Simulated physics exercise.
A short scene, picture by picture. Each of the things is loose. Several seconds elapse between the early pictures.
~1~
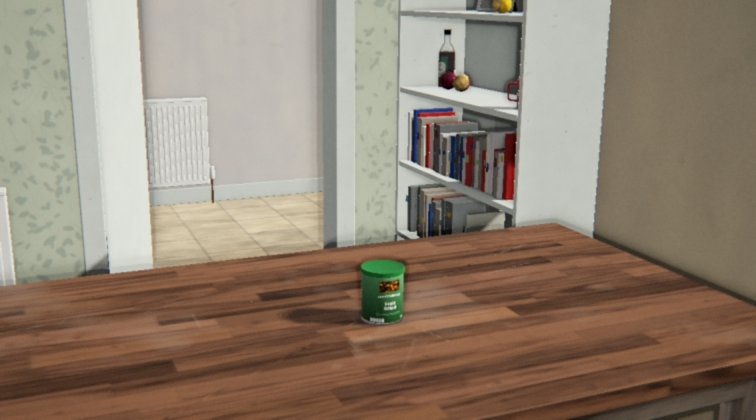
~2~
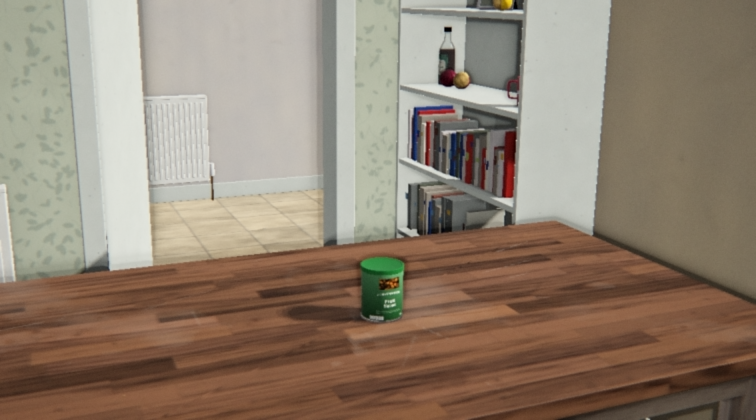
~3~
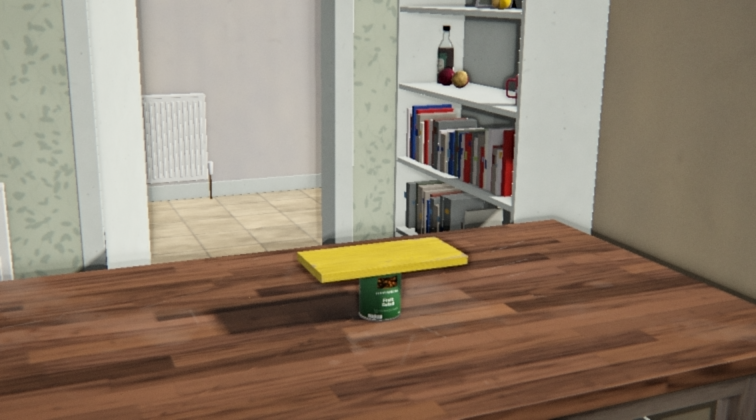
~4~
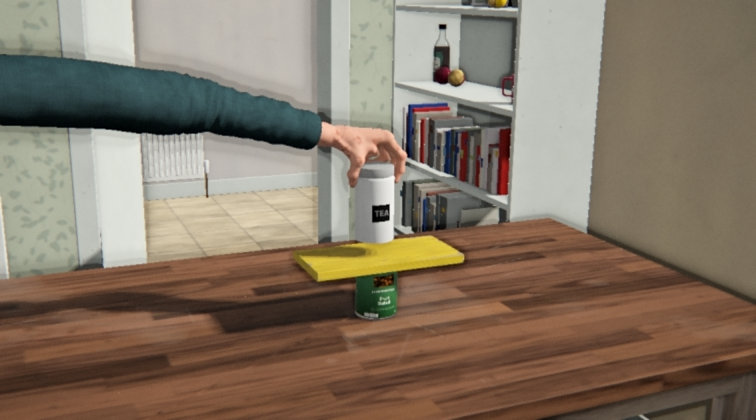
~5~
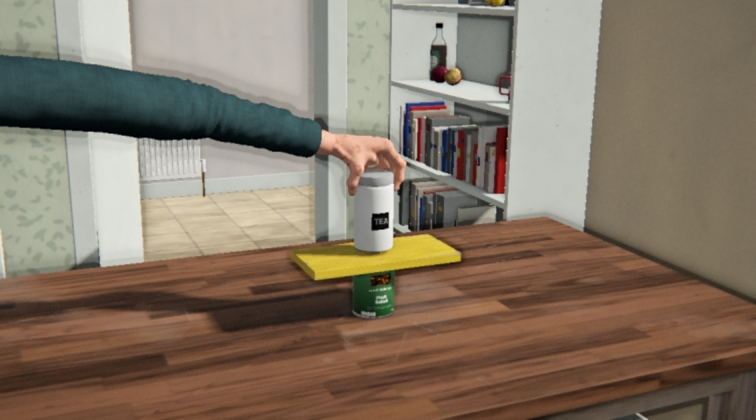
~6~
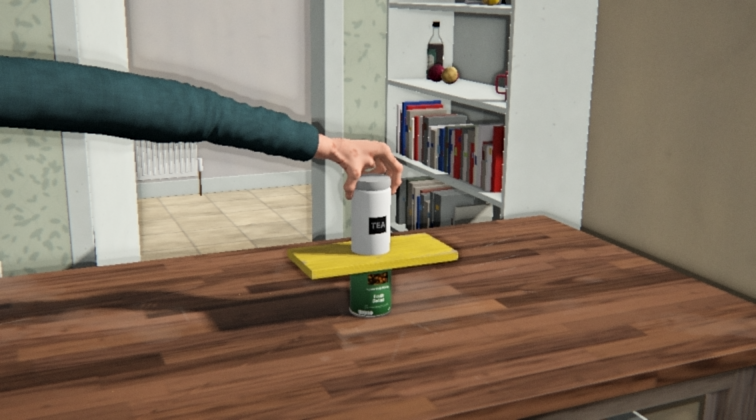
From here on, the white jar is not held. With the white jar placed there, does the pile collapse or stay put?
It stays put.
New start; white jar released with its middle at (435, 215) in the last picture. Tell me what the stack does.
What happens next is that it goes down.
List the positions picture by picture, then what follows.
The last thing is not in view yet, in the first frame.
The last thing is not in view yet, in the second frame.
The last thing is not in view yet; yellow board (382, 258), in the third frame.
On its way; white jar (374, 202); yellow board (378, 257), in the fourth frame.
On its way; white jar (374, 210); yellow board (375, 255), in the fifth frame.
In place under the hand; white jar (371, 214); yellow board (372, 254), in the sixth frame.
Then, 0.20 s past the last view, nothing moves.
Then, 0.40 s past the last view, white jar resting near (371, 215).
Finally, all 3 still in place. Final places as the last picture's camera would see them, white jar near (371, 215). The stack keeps its balance.
